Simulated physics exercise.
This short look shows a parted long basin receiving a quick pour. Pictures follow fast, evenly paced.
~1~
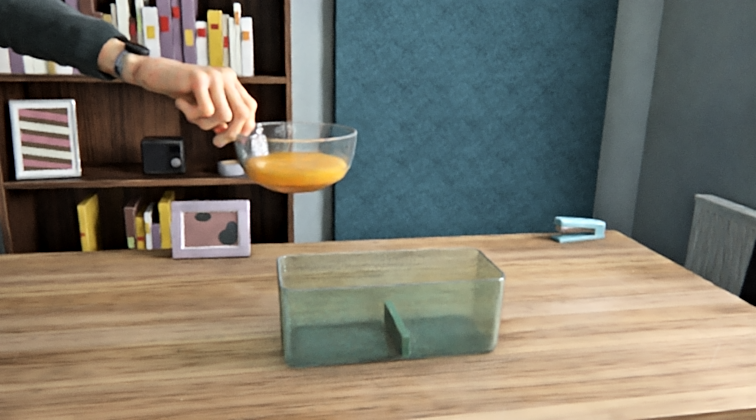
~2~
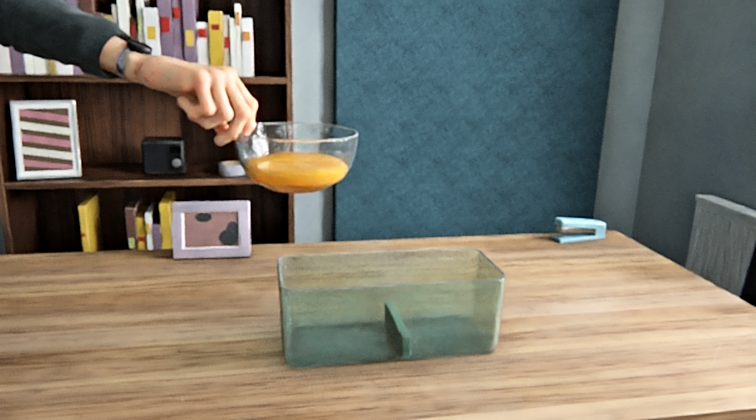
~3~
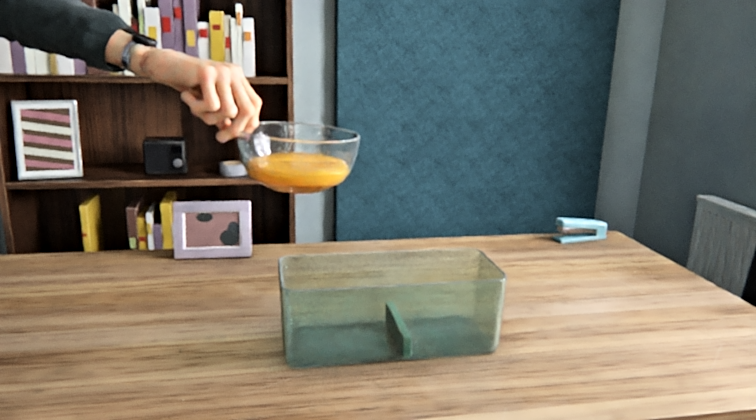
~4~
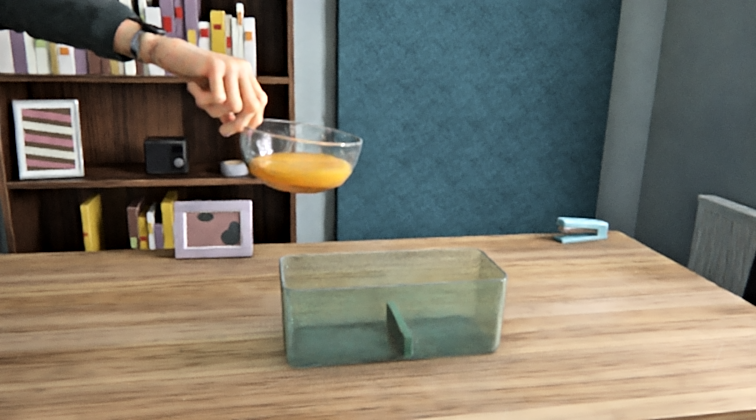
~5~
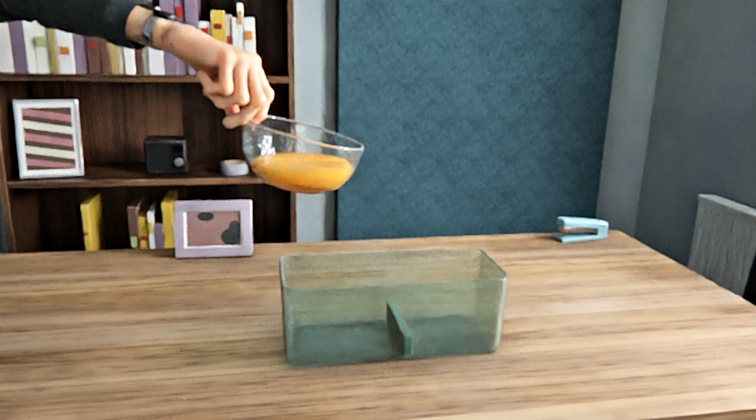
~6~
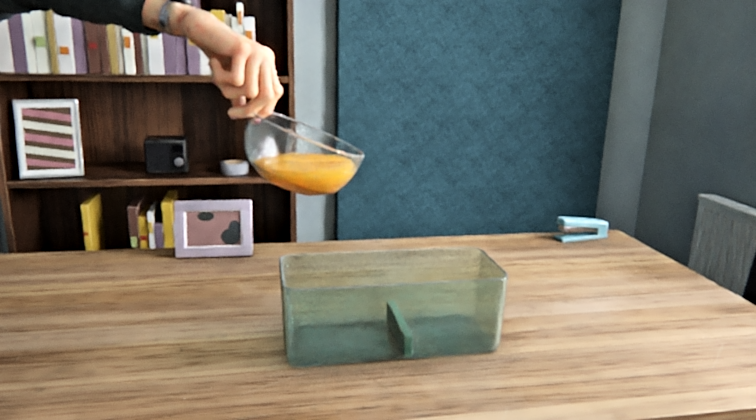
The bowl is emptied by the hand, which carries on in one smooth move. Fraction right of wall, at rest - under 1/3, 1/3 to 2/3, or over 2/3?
Stays short of a third.
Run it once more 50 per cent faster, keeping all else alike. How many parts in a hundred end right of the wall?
It comes to some 10 in a hundred.
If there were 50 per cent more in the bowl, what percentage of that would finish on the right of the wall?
Roughly 40 in a hundred.
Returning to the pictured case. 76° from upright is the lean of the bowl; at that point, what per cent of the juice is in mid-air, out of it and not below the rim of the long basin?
Near 35 %.
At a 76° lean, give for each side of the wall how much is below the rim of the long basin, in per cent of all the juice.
20 % left, 0 % right.
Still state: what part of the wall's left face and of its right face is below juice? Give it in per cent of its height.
On the left it is 50 per cent, on the right 10.
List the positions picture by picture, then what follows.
In the first frame, it leans 0°; its right rim is at (355, 132); the juice meets the walls at (243, 162) and (347, 160); the long basin's rim runs from (279, 273) to (491, 263); the wall's top is at (396, 318).
In the second frame, it leans 1°; its right rim is at (356, 133); the juice meets the walls at (244, 162) and (348, 162).
In the third frame, it leans 4°; its right rim is at (358, 136); the juice meets the walls at (246, 162) and (349, 162).
In the fourth frame, it leans 8°; its right rim is at (360, 141); the juice meets the walls at (247, 161) and (350, 163).
In the fifth frame, it leans 14°; its right rim is at (362, 147); the juice meets the walls at (250, 160) and (352, 162).
In the sixth frame, it leans 22°; its right rim is at (362, 155); the juice meets the walls at (254, 161) and (355, 162).
A moment on, the bowl is tipped on its side and 48 per cent is still to pour, 18 is left of the wall and 0 right of it.
Next, the bowl is tipped right over and 1 per cent is still to pour, 85 is left of the wall and 7 right of it.
Then the bowl is tipped right over and 0 per cent is still to pour, 89 is left of the wall and 10 right of it.
Later the bowl is tipped right over and 0 per cent is still to pour, 89 is left of the wall and 10 right of it.
At rest 89 per cent lies left of the wall, 10 right of it and 1 outside.
